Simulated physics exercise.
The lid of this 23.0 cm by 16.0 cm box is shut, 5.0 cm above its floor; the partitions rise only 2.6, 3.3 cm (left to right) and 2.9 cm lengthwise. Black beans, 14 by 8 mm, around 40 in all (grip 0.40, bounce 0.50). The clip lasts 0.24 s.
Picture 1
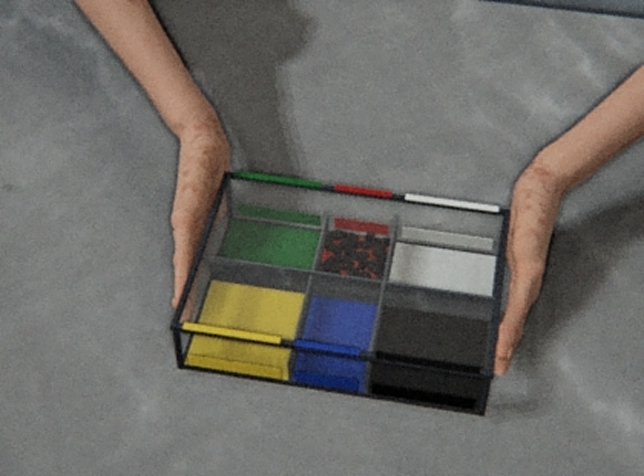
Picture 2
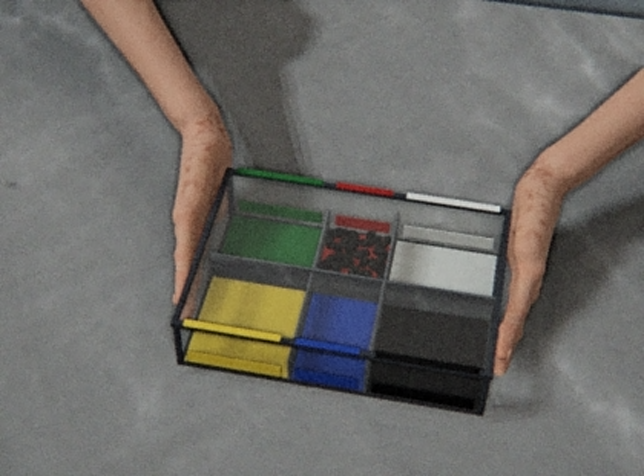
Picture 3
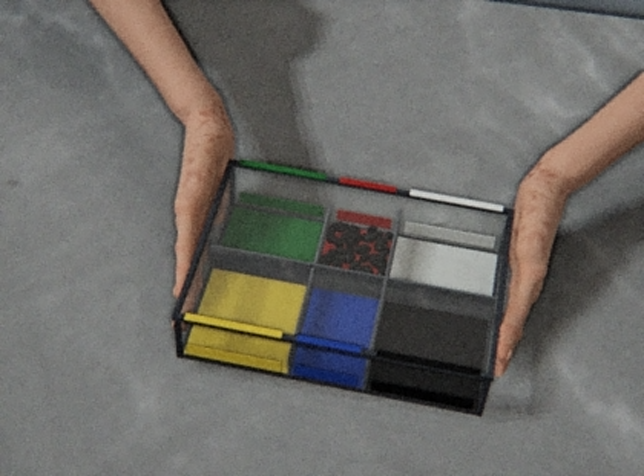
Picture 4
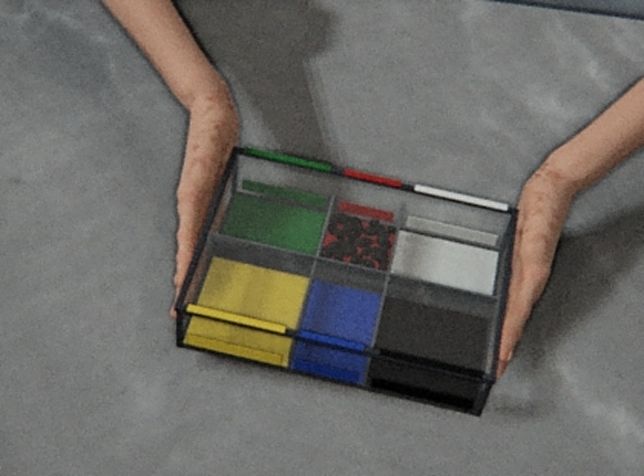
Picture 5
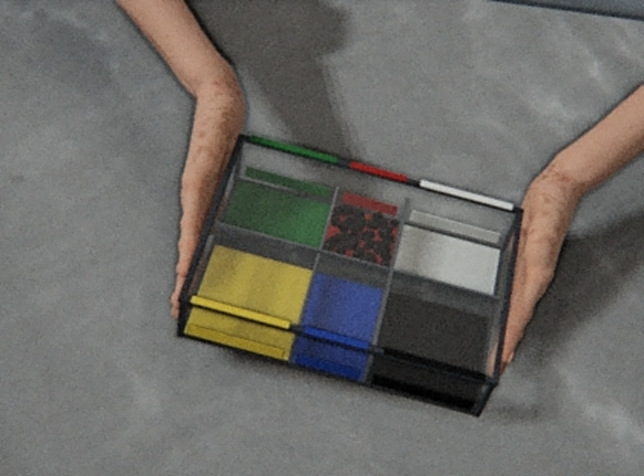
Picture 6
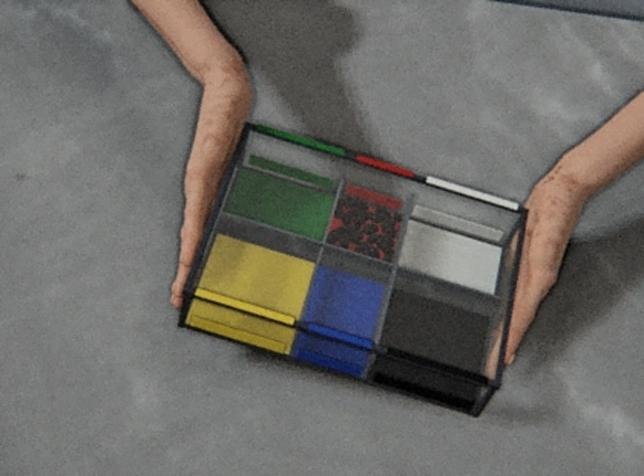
On a grey surface, two hands hold a clear, lidded box with colored compartments and dark beans in the red one; the left hand gradually raises its side, tilting the box toward the right front while the beans remain in place.
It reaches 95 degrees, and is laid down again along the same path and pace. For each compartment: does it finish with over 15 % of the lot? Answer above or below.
Red compartment: Above; blue compartment: Below; green compartment: Below; yellow compartment: Below; white compartment: Below; black compartment: Above.
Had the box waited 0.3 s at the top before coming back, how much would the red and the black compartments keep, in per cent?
Then: Red 40; black 55.
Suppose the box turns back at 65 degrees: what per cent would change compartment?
About 0 per cent.
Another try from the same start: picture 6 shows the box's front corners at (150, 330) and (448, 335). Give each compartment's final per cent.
Red 10; blue 0; green 5; yellow 80; white 0; black 0.
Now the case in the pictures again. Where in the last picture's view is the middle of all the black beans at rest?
Around (440, 319).
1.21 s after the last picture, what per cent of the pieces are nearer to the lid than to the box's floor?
About 40 per cent.
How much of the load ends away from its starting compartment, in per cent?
About 50 per cent.
Then, 1.21 s after the last picture, tilt 95 degrees; red 85 %, black 10 %.
Then, 2.01 s after the last picture, tilt 43 degrees; red 50 %, black 50 %.
Then, 2.83 s after the last picture, tilt 0 degrees; red 50 %, black 50 %.
In the end, red 45 %, blue 0 %, green 0 %, yellow 0 %, white 5 %, black 50 %.
